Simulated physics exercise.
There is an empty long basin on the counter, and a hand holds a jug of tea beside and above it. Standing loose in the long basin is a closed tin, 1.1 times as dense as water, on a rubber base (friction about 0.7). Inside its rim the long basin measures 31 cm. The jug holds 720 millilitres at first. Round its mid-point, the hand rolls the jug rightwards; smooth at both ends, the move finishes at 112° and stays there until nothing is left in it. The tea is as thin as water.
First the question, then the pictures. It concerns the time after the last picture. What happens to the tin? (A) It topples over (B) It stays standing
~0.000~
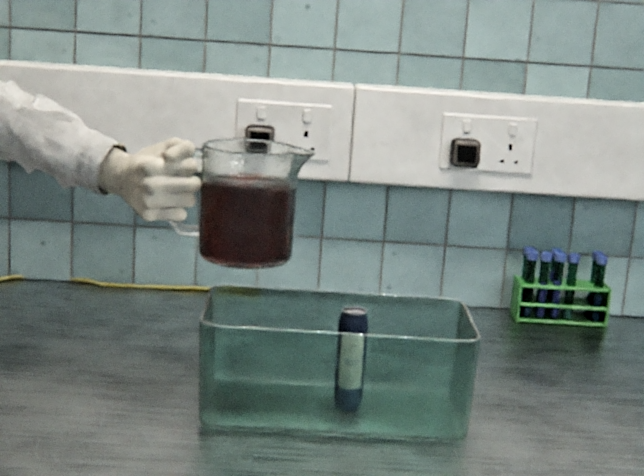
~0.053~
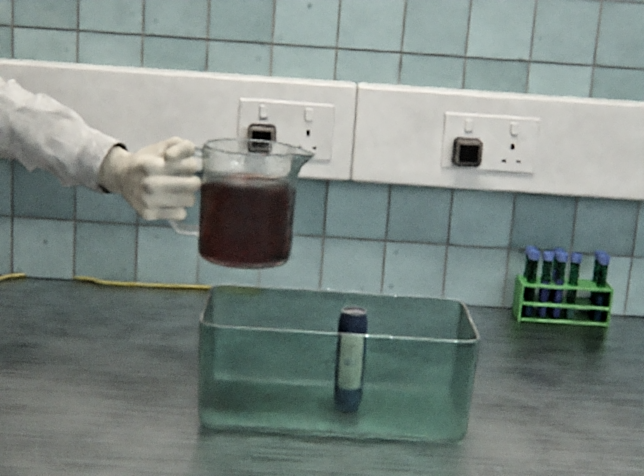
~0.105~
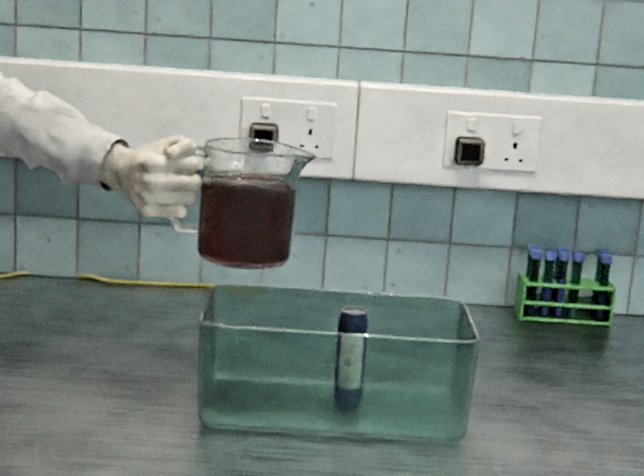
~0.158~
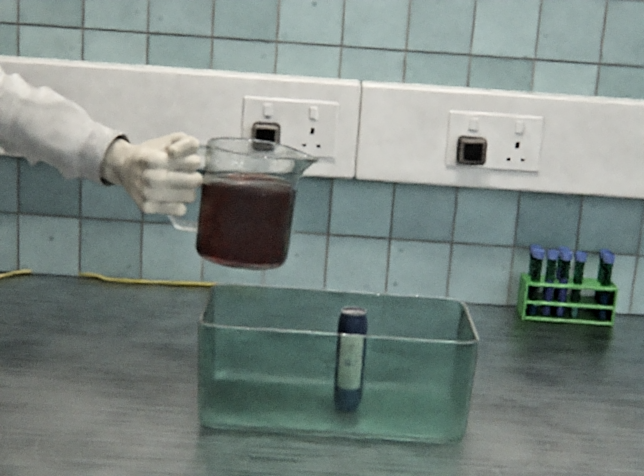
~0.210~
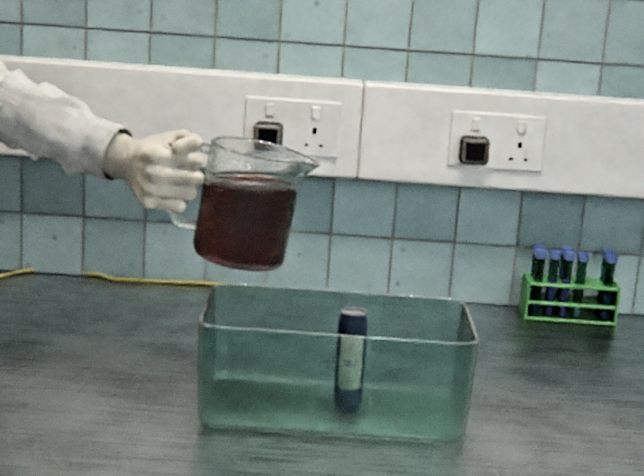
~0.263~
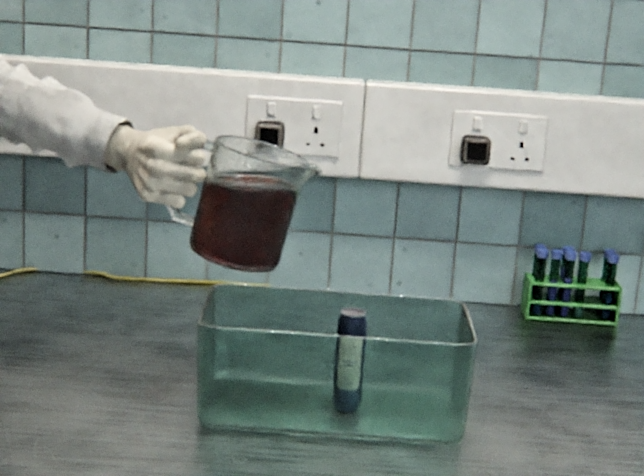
The answer is A.
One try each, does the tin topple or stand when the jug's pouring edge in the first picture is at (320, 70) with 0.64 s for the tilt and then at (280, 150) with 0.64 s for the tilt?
The tin stays vertical the first time and stays vertical the second time.
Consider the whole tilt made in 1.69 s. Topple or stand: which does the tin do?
Outcome - the tin comes down.
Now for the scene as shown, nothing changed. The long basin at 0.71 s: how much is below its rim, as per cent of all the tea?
Near 1 in a hundred.
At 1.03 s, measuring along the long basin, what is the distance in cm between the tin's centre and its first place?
Its middle sits about 0 cm from the start.
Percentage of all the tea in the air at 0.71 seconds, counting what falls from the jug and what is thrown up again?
Around 10 in a hundred.
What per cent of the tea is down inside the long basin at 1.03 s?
About 54 per cent.
After 0.71 s the tilt is 68° and 89 per cent is still to pour; the tin stands where it began.
After 1.03 s the tilt is 104° and 29 per cent is still to pour; the tin stands where it began.
After 1.37 s the tilt is 112° and 1 per cent is still to pour; the tin lies on its side.
After 1.74 s the tilt is 112° and 0 per cent is still to pour; the tin lies on its side.
In the end the tin lies on its side.
